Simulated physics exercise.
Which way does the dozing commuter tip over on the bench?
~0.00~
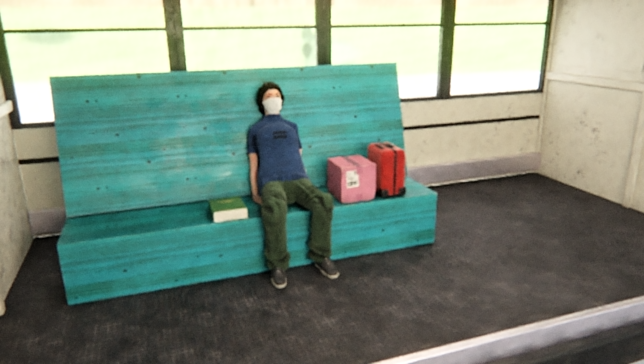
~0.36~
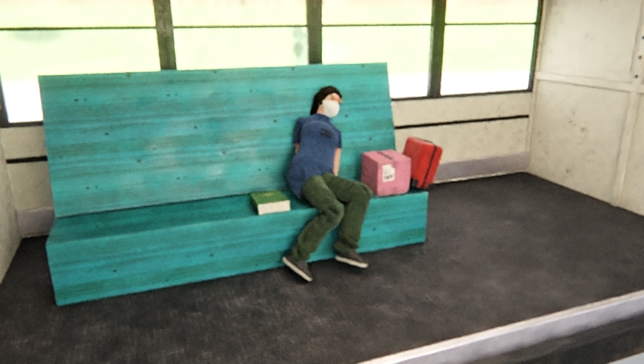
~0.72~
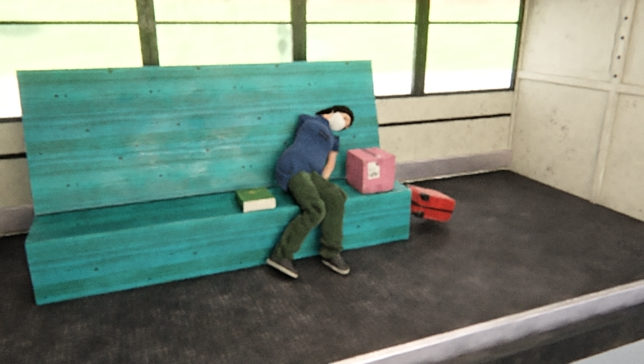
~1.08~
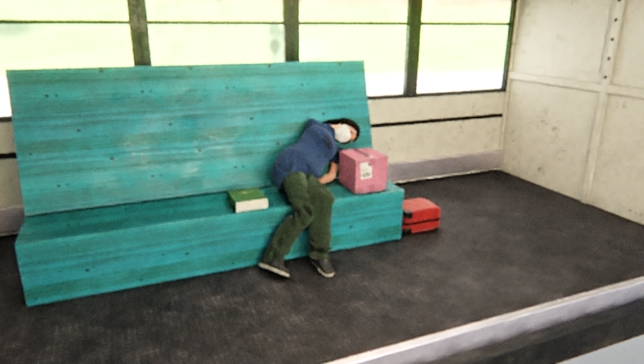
The commuter tips to the right, slumping toward the pink piece of luggage.
